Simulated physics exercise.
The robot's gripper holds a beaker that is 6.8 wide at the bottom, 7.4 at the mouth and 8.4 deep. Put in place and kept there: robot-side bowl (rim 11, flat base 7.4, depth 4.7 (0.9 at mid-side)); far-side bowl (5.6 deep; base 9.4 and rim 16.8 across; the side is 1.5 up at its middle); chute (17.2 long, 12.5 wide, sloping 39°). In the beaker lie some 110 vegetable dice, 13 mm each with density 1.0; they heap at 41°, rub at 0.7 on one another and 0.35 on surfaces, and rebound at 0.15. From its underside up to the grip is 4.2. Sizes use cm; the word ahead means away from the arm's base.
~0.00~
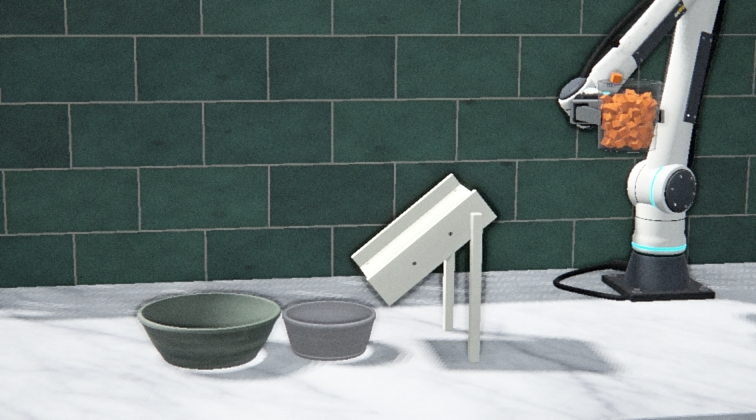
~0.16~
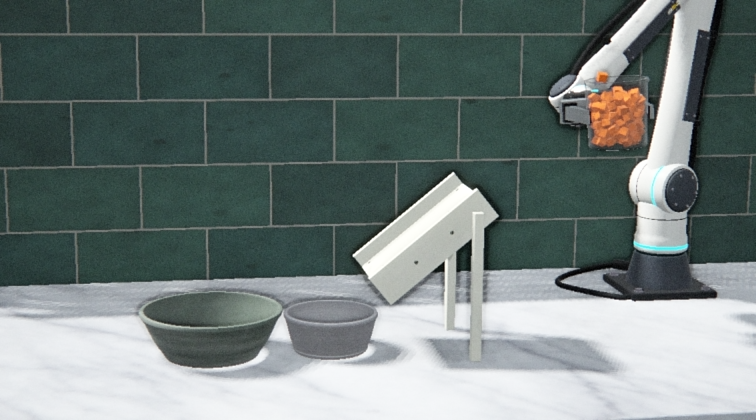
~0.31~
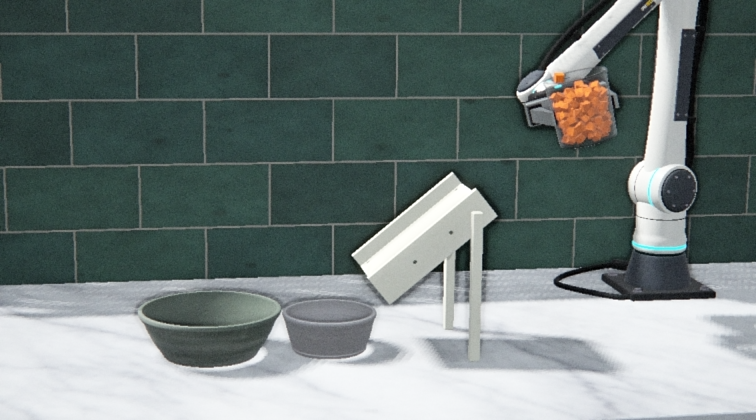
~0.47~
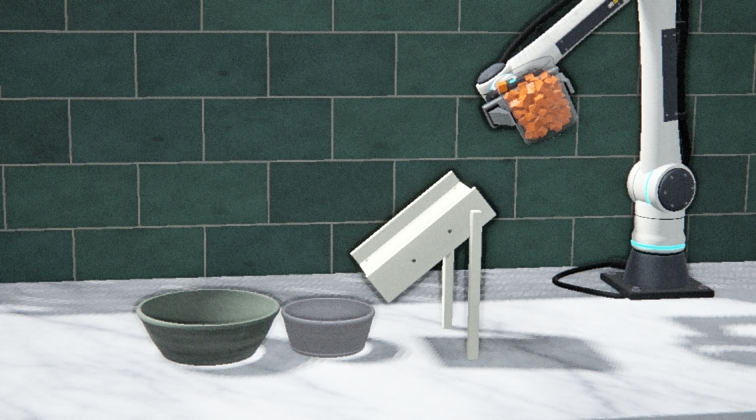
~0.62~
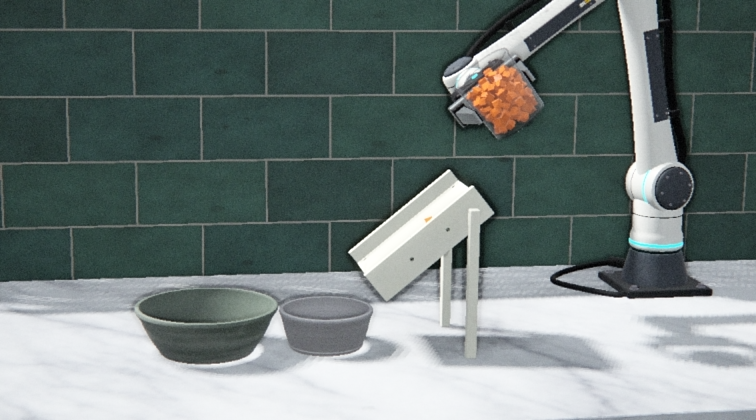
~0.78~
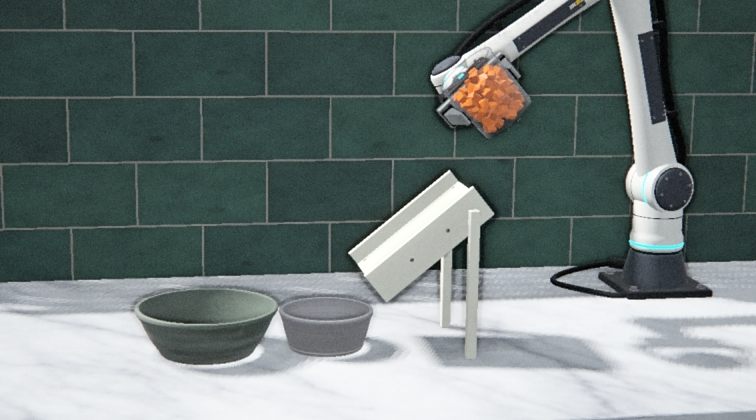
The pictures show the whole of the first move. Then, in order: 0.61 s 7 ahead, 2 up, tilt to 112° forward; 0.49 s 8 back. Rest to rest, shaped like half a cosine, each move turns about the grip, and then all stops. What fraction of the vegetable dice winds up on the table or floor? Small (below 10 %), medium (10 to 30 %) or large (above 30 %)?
Small.
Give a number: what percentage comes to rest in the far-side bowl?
Estimate: Close to 0 %.
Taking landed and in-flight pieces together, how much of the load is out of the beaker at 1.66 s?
Share out so far: Near 85 %.
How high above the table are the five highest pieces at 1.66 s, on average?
Height: Some 32 cm.
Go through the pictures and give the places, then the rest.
Beaker middle at (628, 116), level; upper third of the load around (630, 105), from x 605 to 650, top at y 80; 113 in the beaker, in the first frame.
Beaker middle at (617, 114), tilted 4° forward; upper third of the load around (619, 102), from x 595 to 640, top at y 75, in the second frame.
Beaker middle at (582, 109), tilted 15° forward; upper third of the load around (586, 97), from x 555 to 605, top at y 75, in the third frame.
Beaker middle at (538, 102), tilted 28° forward; upper third of the load around (541, 89), from x 500 to 565, top at y 75; 112 in the beaker, 1 on the chute or in flight, in the fourth frame.
Beaker middle at (501, 96), tilted 39° forward; upper third of the load around (504, 84), from x 430 to 535, top at y 70; 112 in the beaker, 1 on the chute or in flight, in the fifth frame.
Beaker middle at (488, 95), tilted 43° forward; upper third of the load around (489, 83), from x 305 to 520, top at y 70; 112 in the beaker, 1 in the robot-side bowl, in the sixth frame.
By 1.22 s, tilted 100° forward, highest piece 37 above the table; 109 in the beaker, 1 in the robot-side bowl, 3 on the chute or in flight.
By 1.66 s, tilted 112° forward, highest piece 32 above the table; 53 in the robot-side bowl, 19 in the beaker, 2 on the table or floor, 39 on the chute or in flight.
By 2.08 s, tilted 112° forward, highest piece 6 above the table; 108 in the robot-side bowl, 4 on the table or floor, 1 on the chute or in flight.
By 3.13 s, tilted 112° forward, highest piece 5 above the table; 108 in the robot-side bowl, 5 on the table or floor.
Final count, 108 in the robot-side bowl, 5 on the table or floor. That is 4 % on the table or floor.
